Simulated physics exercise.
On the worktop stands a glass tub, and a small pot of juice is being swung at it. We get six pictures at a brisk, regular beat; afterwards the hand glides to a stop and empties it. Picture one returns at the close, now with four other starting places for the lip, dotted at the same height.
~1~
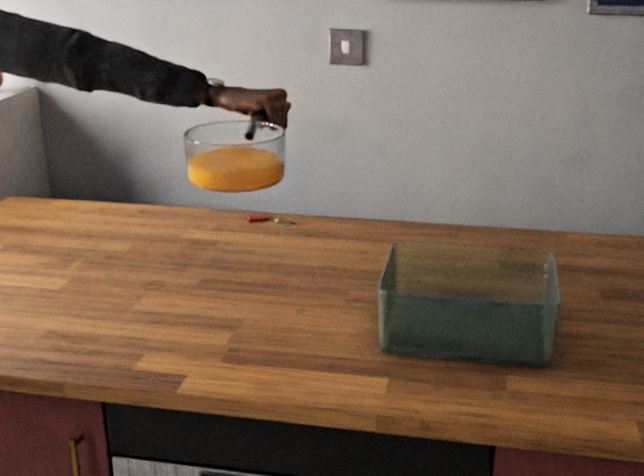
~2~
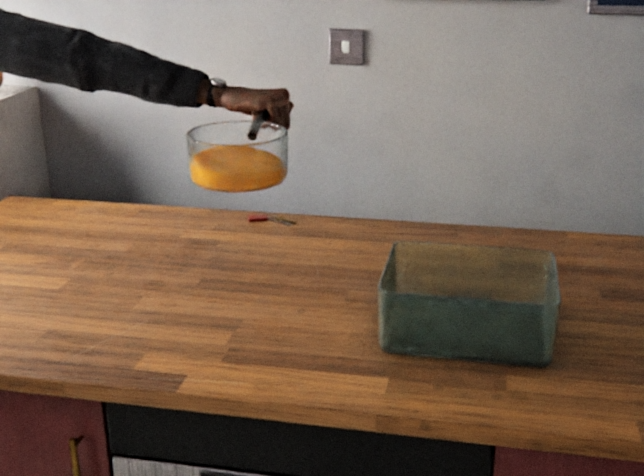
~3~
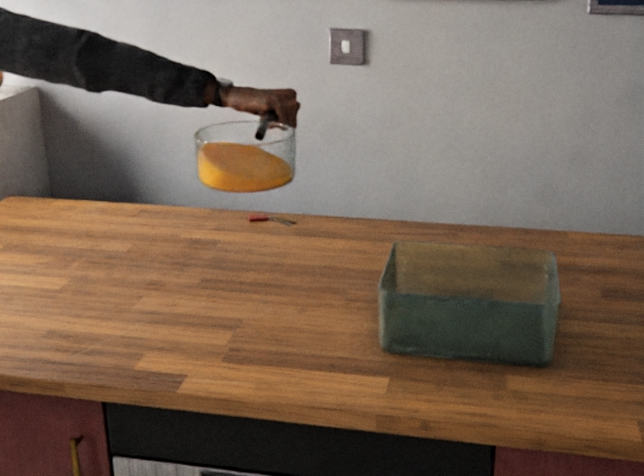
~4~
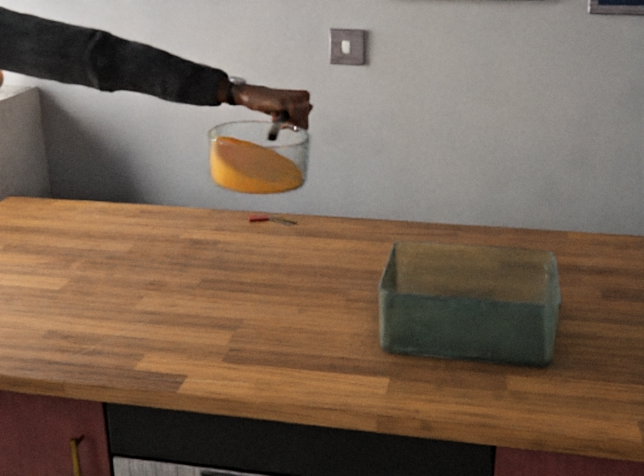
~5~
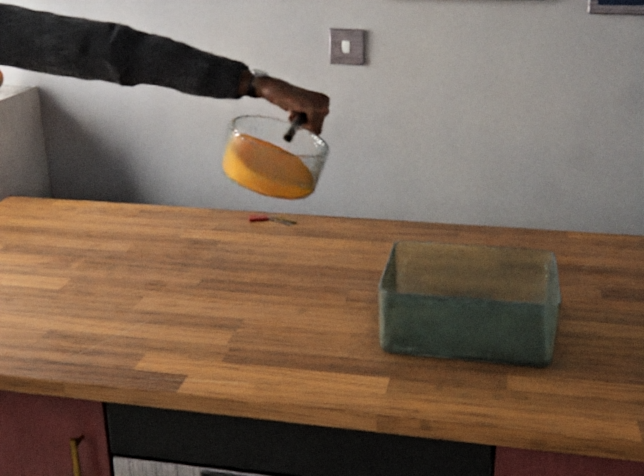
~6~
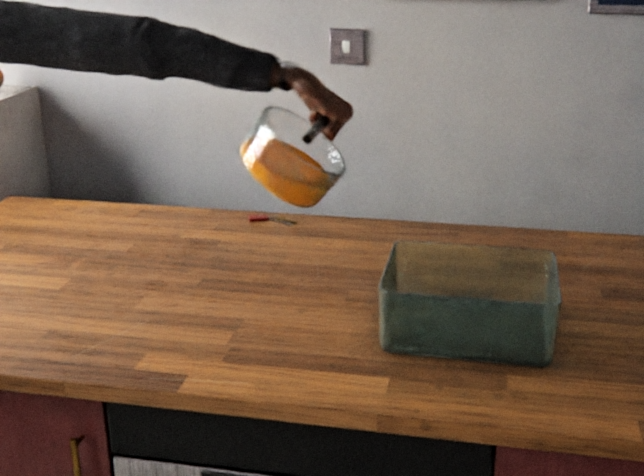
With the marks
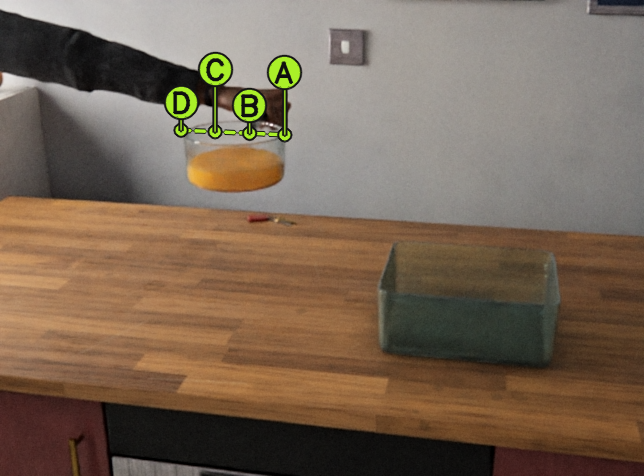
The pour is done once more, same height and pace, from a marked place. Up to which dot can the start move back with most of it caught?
Spot B.
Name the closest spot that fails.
C.
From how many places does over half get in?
Two of the four.
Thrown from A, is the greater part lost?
No, that is safe.
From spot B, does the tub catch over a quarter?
Yes.
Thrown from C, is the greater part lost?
Yes.
In lime, A at (284, 134); B at (249, 133); C at (215, 131); D at (181, 130).
For spot A, about 77 % lands in the tub, 5 % falls short and 18 % goes beside or beyond.
For spot B, about 74 % lands in the tub, 15 % falls short and 11 % goes beside or beyond.
For spot C, about 20 % lands in the tub, 76 % falls short and 4 % goes beside or beyond.
For spot D, about 0 % lands in the tub, 98 % falls short.
